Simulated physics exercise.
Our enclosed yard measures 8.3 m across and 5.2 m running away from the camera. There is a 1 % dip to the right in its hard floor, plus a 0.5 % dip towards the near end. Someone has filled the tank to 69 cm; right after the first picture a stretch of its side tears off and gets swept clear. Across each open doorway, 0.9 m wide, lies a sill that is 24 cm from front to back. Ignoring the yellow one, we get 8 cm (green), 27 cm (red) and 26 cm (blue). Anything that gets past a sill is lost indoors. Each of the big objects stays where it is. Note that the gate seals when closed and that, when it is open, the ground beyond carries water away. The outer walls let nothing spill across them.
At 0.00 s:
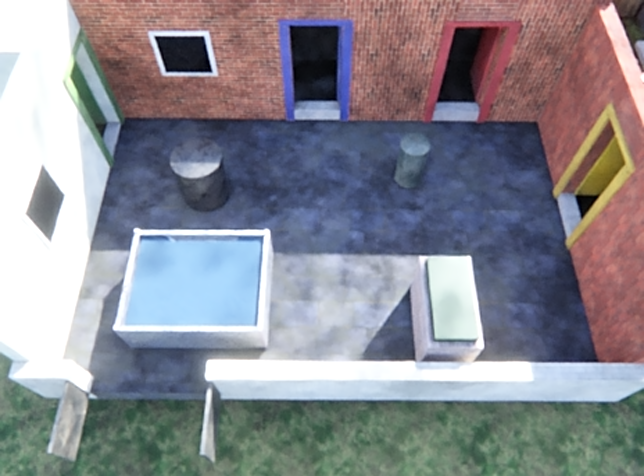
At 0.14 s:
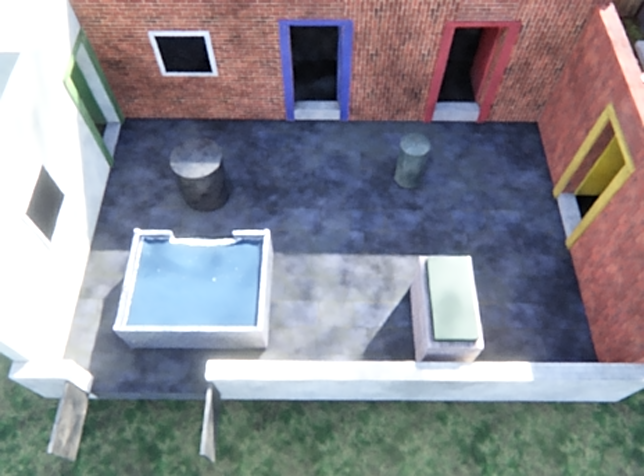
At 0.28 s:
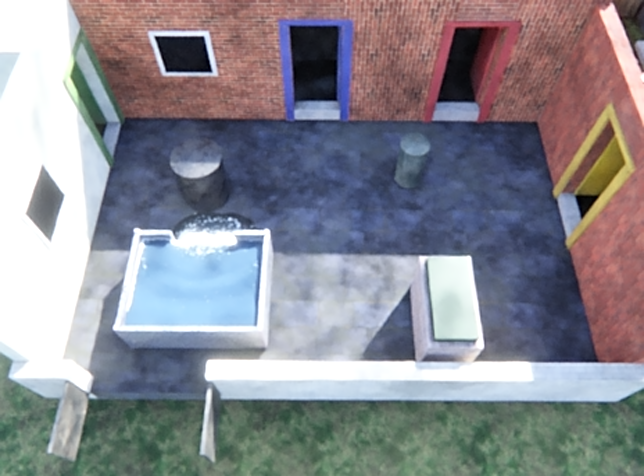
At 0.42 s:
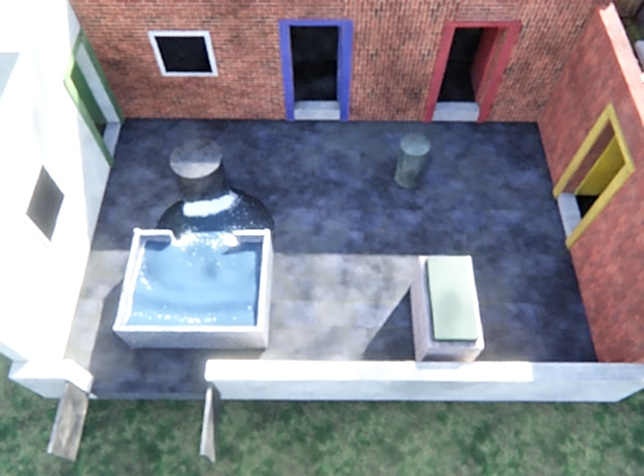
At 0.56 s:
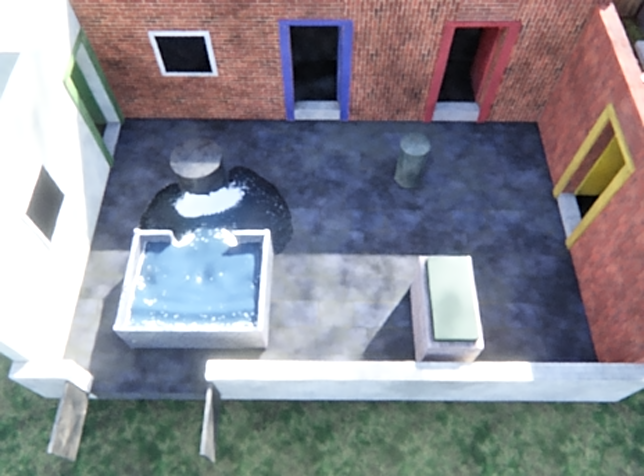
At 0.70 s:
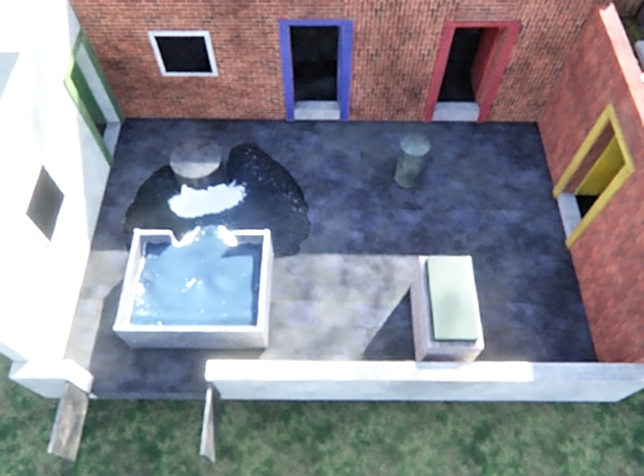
Water pours through a gap that opens in the far side of a full, pale-walled tank in an enclosed yard, then spreads in a widening dark pool around the nearby grey cylinder while the water left inside churns.
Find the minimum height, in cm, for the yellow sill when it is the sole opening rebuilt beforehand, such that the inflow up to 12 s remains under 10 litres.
The minimum height is about 7 cm.
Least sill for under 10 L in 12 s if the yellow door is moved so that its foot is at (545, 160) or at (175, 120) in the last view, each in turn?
Minimums: Roughly 14.5 cm and 9.5 cm.
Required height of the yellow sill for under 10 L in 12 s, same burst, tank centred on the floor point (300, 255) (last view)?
Some 7.0 cm.
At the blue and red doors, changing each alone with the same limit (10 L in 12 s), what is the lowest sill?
About 16 cm at blue and 6.5 cm at red.
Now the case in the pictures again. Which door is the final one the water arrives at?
Door: Yellow.
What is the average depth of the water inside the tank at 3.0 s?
Close to 27 cm deep on average.
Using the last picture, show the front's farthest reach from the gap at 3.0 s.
Lab note: Front tip approx. at (539, 127).
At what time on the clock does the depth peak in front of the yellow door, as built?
Some 12.0 s, more or less.
After 1.4 s water covers 25 % of the floor, deepest (46 cm) near (210, 216); it has not reached the yellow door.
After 3.0 s water covers 50 % of the floor, deepest (28 cm) near (210, 216); it has not reached the yellow door.
After 12.0 s water covers 95 % of the floor, deepest (15 cm) near (550, 211); 14 cm at the yellow door, 0 litres in over its 18 cm sill.
At the yellow door as built, the water arrived by 3.8 s and peaked near 14 cm at 12.0 s.
With a sill of 6 cm, 21 litres would have come in within the 12 s; with 8 cm, 5 litres. So under 10 litres takes about 7 cm.
